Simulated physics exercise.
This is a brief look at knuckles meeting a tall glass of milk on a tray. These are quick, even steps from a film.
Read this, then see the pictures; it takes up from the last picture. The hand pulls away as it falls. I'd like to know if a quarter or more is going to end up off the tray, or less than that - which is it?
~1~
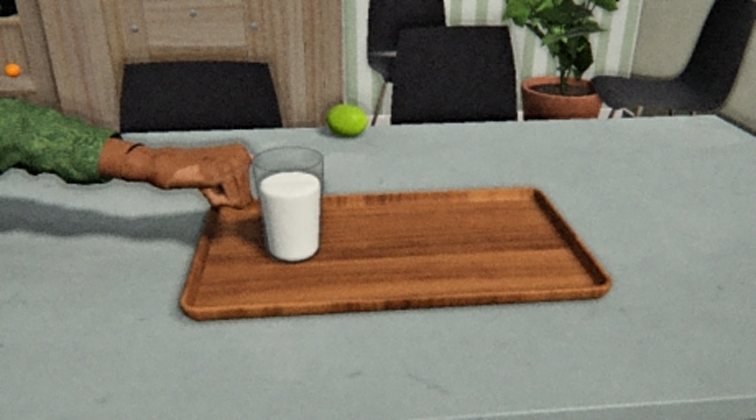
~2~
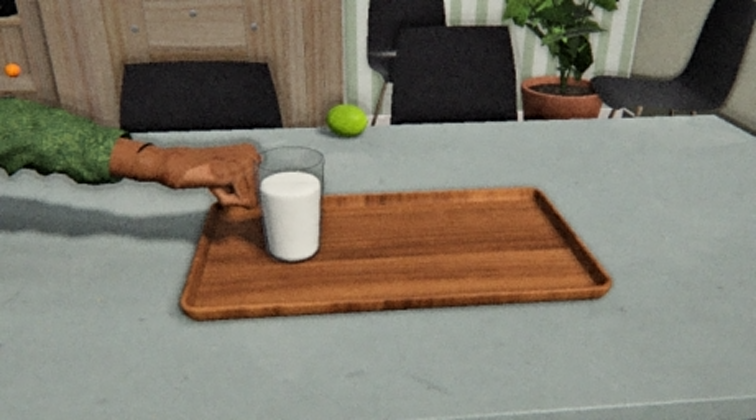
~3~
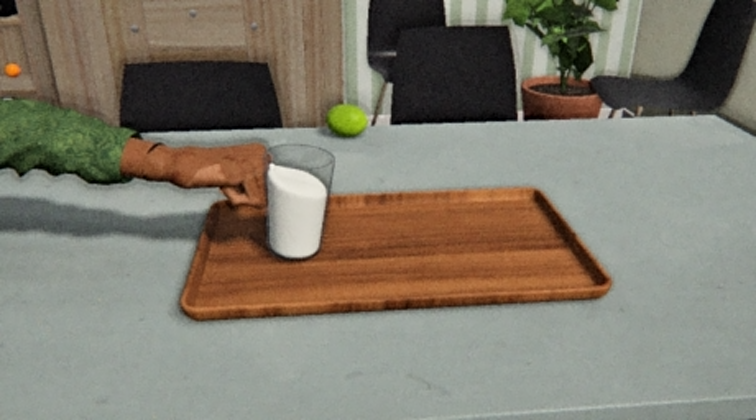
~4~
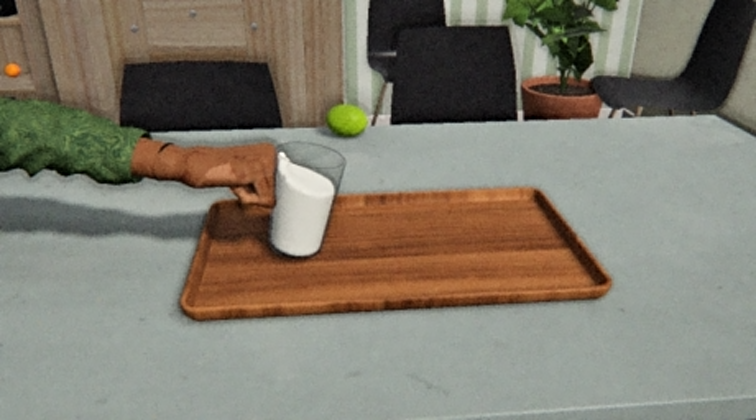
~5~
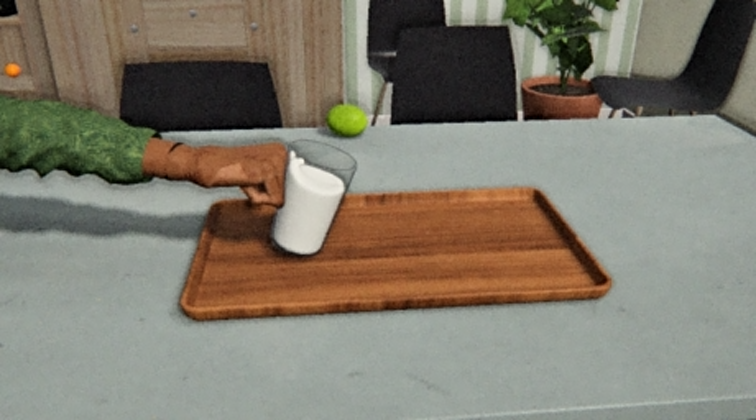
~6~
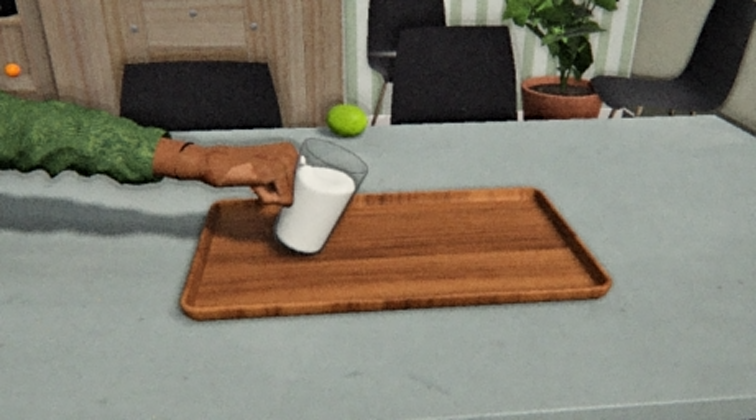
Over a quarter runs off.
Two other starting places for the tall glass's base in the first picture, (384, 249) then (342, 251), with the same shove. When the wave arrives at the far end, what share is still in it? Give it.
First spot: Roughly 80 per cent; second spot: Roughly 60 per cent.
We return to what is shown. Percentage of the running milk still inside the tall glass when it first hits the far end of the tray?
About 50 per cent.
A moment on, the tall glass is falling and 98 per cent is in the glass, 0 on the tray and 2 above or beyond its rim.
Next, the tall glass lies on its side and 73 per cent is in the glass, 12 on the tray and 15 above or beyond its rim.
Then the tall glass lies on its side and 38 per cent is in the glass, 52 on the tray and 9 above or beyond its rim.
Later the tall glass lies on its side and 19 per cent is in the glass, 43 on the tray and 38 above or beyond its rim.
In the end 64 per cent is held by tray and glass, 36 is off the tray.
